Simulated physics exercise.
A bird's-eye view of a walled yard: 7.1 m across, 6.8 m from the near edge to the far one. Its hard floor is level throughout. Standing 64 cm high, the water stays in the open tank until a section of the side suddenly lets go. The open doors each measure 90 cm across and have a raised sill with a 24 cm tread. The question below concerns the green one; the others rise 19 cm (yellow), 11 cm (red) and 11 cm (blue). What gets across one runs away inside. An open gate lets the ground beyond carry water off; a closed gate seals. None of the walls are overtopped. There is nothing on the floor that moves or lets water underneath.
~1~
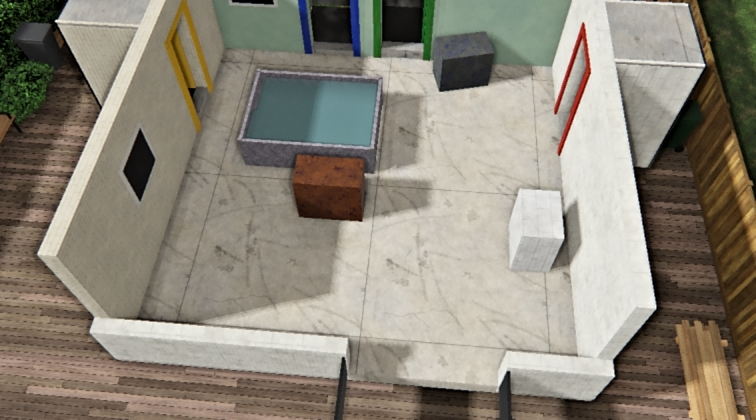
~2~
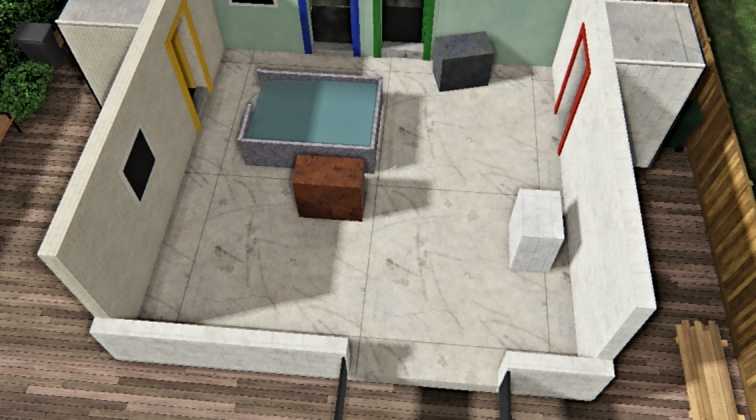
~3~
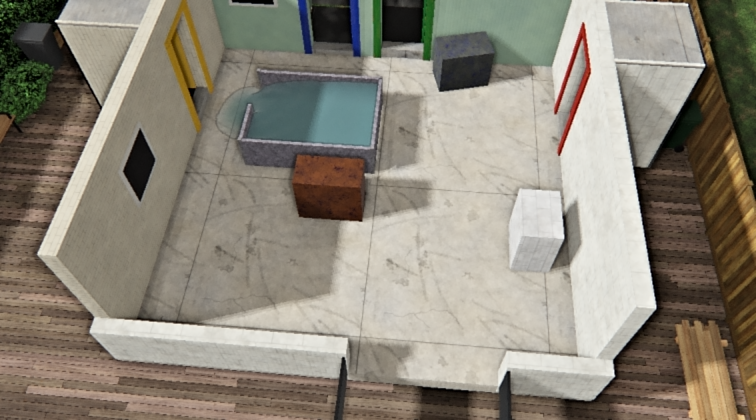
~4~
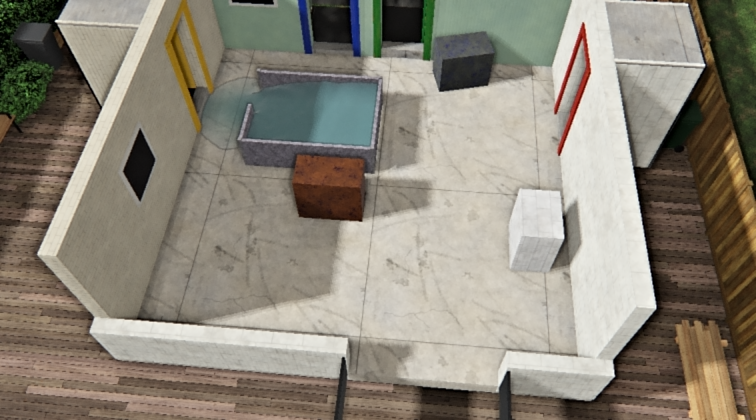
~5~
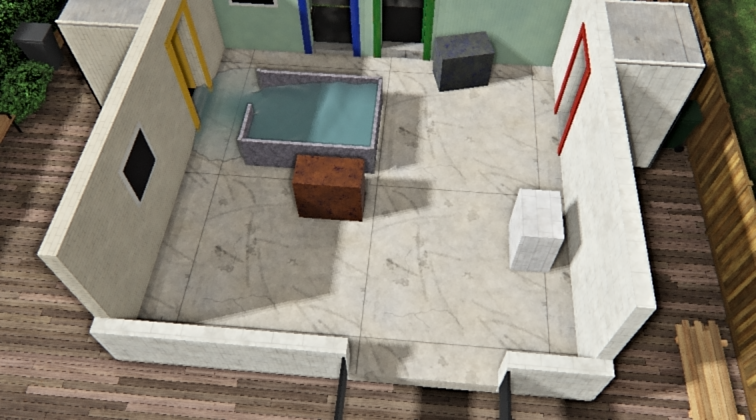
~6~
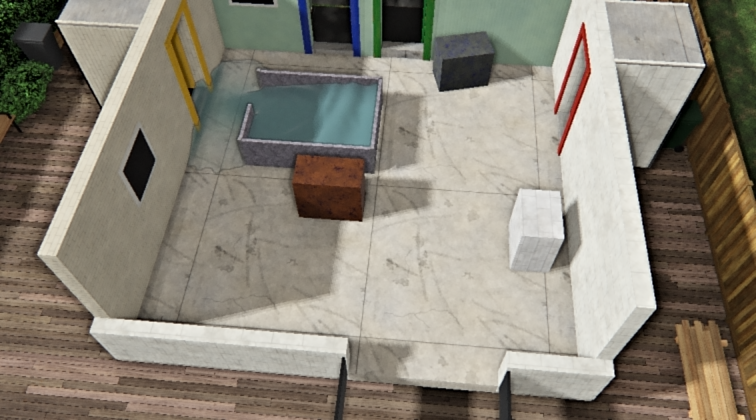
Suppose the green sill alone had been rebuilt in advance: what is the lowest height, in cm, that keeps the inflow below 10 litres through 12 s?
About 10.5 cm.
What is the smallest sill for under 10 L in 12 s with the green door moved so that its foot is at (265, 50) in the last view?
You'd want it roughly 21 cm high.
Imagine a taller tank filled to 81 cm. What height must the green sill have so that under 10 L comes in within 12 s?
It would take a step of about 13.0 cm.
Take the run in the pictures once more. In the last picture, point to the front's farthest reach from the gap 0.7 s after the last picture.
Lab note: Front tip approx. (168, 226).
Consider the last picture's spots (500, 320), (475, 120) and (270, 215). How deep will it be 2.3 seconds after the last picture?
First spot about 0 cm, second about 0 cm, third about 2 cm.
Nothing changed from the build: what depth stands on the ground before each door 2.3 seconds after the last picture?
Green door 3 cm, yellow door 30 cm, red door 0 cm, blue door 5 cm.
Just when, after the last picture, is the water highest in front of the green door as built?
Approximately 6.5 s.
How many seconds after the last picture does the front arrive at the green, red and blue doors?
Green at 1.8 s, red at 4.0 s and blue at 1.2 s.
Then, 0.7 s after the last picture water covers 10 % of the floor, deepest (44 cm) near (224, 52); it has not reached the green door.
Then, 2.3 s after the last picture water covers 35 % of the floor, deepest (32 cm) near (224, 52); 3 cm at the green door, 0 litres in over its 23 cm sill.
Then, 11.3 s after the last picture water covers 95 % of the floor, deepest (10 cm) near (204, 113); 8 cm at the green door, 0 litres in over its 23 cm sill.
At the green door as built, the water peaked near 14 cm, 6.3 s after the last picture.
With a sill of 8.5 cm, 26 litres would have come in within the 12 s; with 12 cm, 4 litres. So under 10 litres takes about 10.5 cm.
